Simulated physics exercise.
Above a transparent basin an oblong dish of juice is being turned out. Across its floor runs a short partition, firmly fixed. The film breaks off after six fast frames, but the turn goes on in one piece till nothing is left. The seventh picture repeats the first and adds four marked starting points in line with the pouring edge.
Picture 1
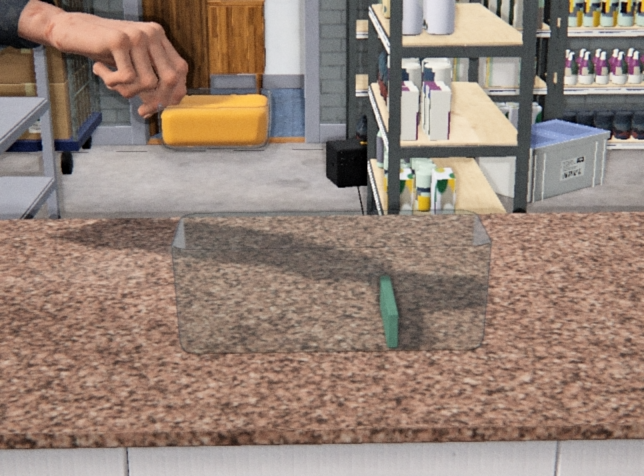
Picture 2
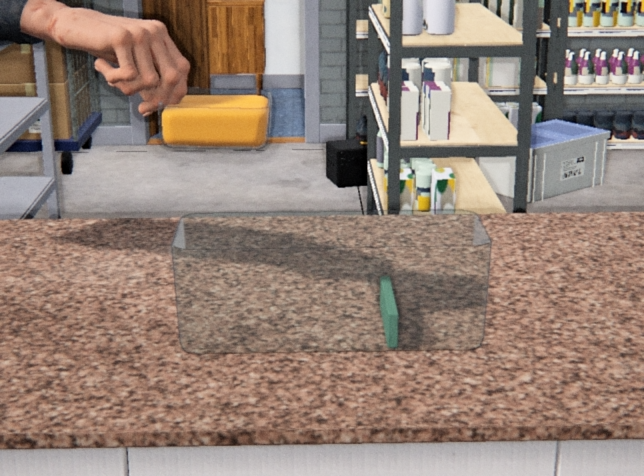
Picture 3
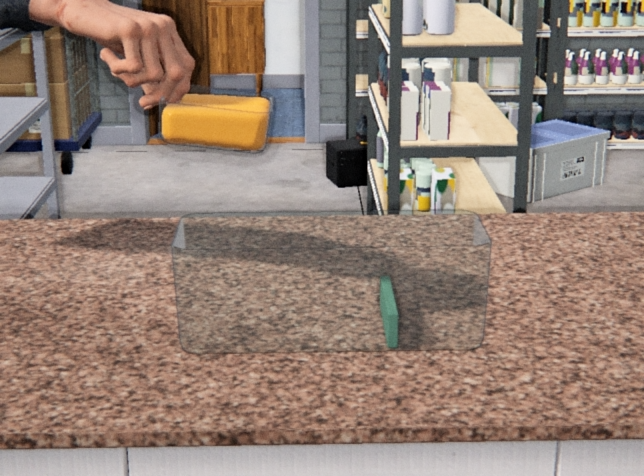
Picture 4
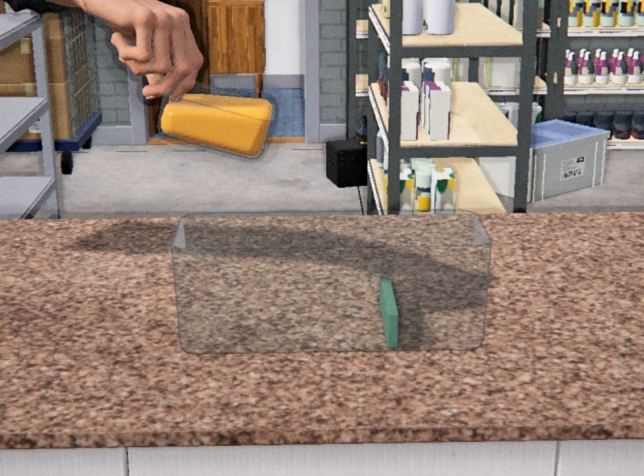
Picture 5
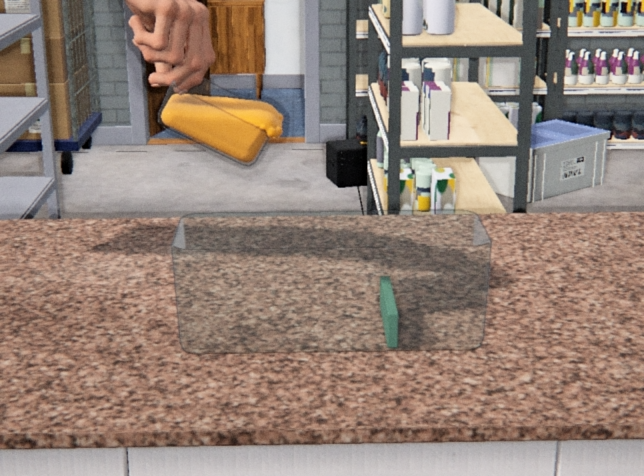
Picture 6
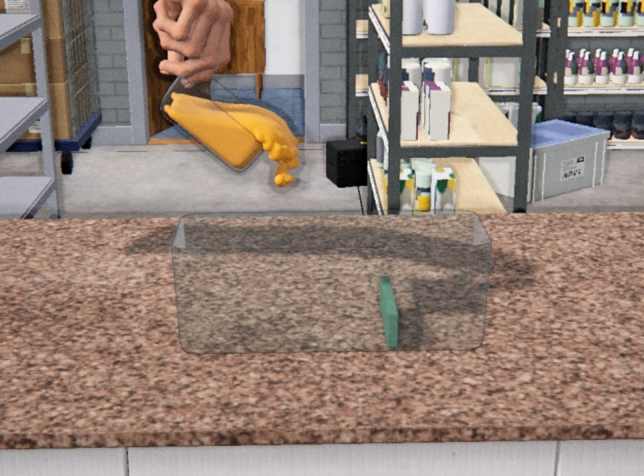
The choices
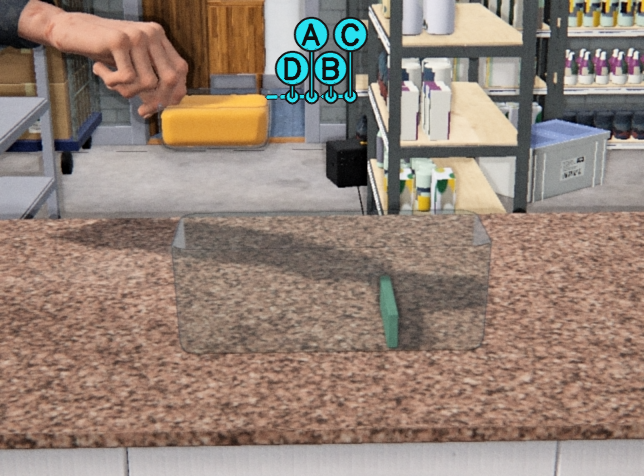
The video shows a hand holding an oblong dish of orange juice above a transparent basin with a short green partition on its floor. The hand moves right, tilting the dish increasingly until juice runs over its right lip.
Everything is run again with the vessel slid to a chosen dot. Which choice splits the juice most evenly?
The best spot is B.
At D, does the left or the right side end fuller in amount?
The left one.
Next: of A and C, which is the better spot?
Here it is spot C.
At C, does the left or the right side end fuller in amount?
More ends on the right.
On the marked copy, A at (311, 96); B at (330, 96); C at (350, 96); D at (292, 96).
With A, about 84 % ends left of the wall and 10 % right of it; 6 % is lost outside.
With B, about 49 % ends left of the wall and 48 % right of it; 3 % is lost outside.
With C, about 32 % ends left of the wall and 64 % right of it; 3 % is lost outside.
With D, about 92 % ends left of the wall and 5 % right of it; 3 % is lost outside.
